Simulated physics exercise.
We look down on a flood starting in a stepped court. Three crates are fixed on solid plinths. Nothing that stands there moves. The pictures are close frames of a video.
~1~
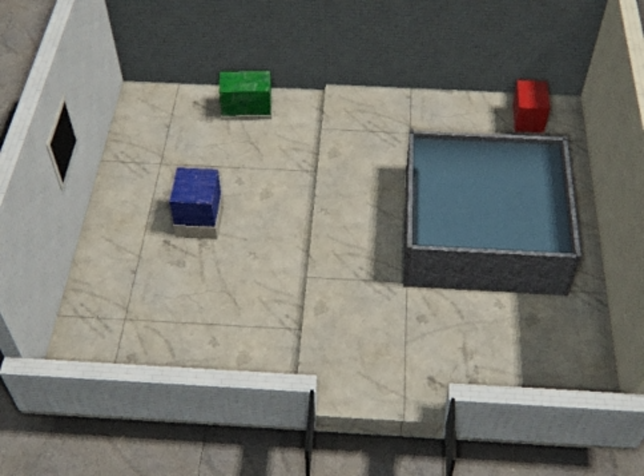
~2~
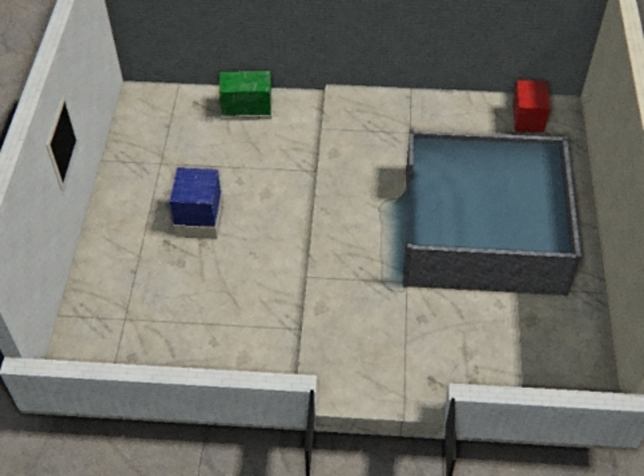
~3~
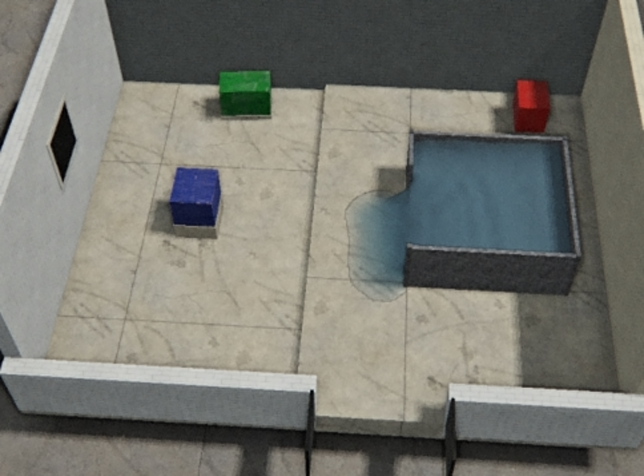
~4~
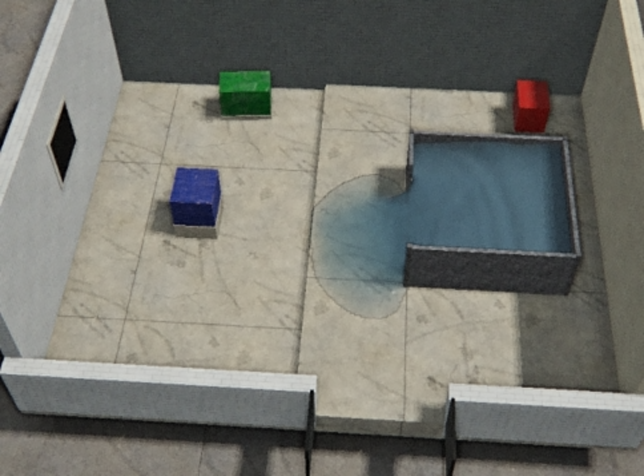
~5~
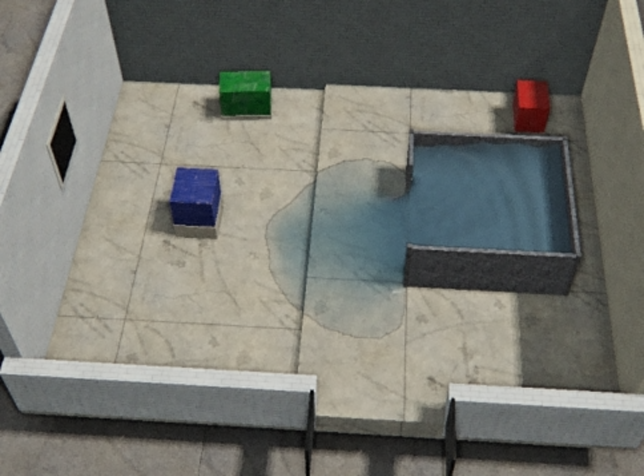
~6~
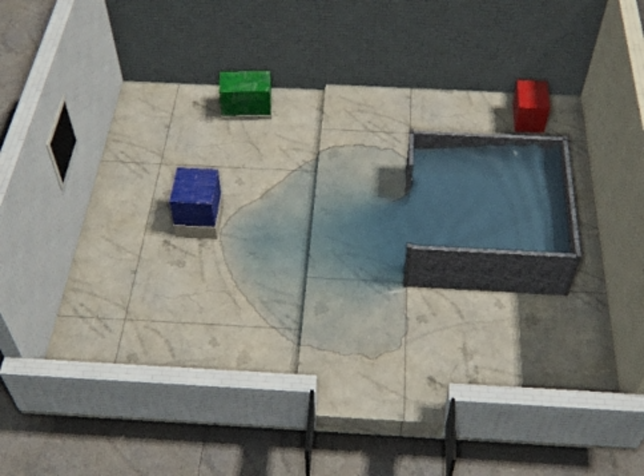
Open tank of water in a stepped court pouring out through its left side, spreading leftward across the pale floor toward a blue block.
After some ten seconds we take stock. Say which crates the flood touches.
One by one: The red crate stays dry; the blue crate gets wet; the green crate gets wet.
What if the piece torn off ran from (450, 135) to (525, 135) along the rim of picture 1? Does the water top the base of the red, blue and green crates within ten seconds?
One by one: The red crate is soaked, the blue crate is safe, the green crate takes water.
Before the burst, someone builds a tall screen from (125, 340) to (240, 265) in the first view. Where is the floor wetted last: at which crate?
It is the red-painted one.
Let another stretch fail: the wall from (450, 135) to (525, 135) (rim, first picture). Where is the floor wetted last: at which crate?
That is the blue crate.
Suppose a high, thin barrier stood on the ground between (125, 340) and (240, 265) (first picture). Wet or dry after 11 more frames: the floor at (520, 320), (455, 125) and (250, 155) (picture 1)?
As listed: Not flooded, free of water, awash.
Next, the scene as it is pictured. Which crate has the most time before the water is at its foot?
That is the red one.
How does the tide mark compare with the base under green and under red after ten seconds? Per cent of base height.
About 250 and 20 per cent.
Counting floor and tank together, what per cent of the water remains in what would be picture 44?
I make it 100 per cent.
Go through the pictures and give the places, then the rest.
In the first picture, still water in the open tank at (490, 194).
In the second picture, water pours out at (410, 231) and has run to (401, 289).
In the third picture, water pours out at (409, 232) and has run to (372, 294).
In the fourth picture, water pours out at (409, 233) and has run to (317, 214).
In the fifth picture, the front is at (274, 223), out from the gap at (409, 233).
In the sixth picture, water pours out at (409, 234) and has run to (231, 224).
A moment on, water covers 45 % of the floor; the red crate not reached, the blue crate water round its plinth, the green crate water round its plinth.
Next, water covers 55 % of the floor; the red crate not reached, the blue crate water round its plinth, the green crate water round its plinth.
Then, water covers 60 % of the floor; the red crate not reached, the blue crate water round its plinth, the green crate water round its plinth.
Later, water covers 60 % of the floor; the red crate not reached, the blue crate water round its plinth, the green crate water round its plinth.
In the end, water covers 75 % of the floor; the red crate stayed above the water, the blue crate was topped, the green crate was topped.
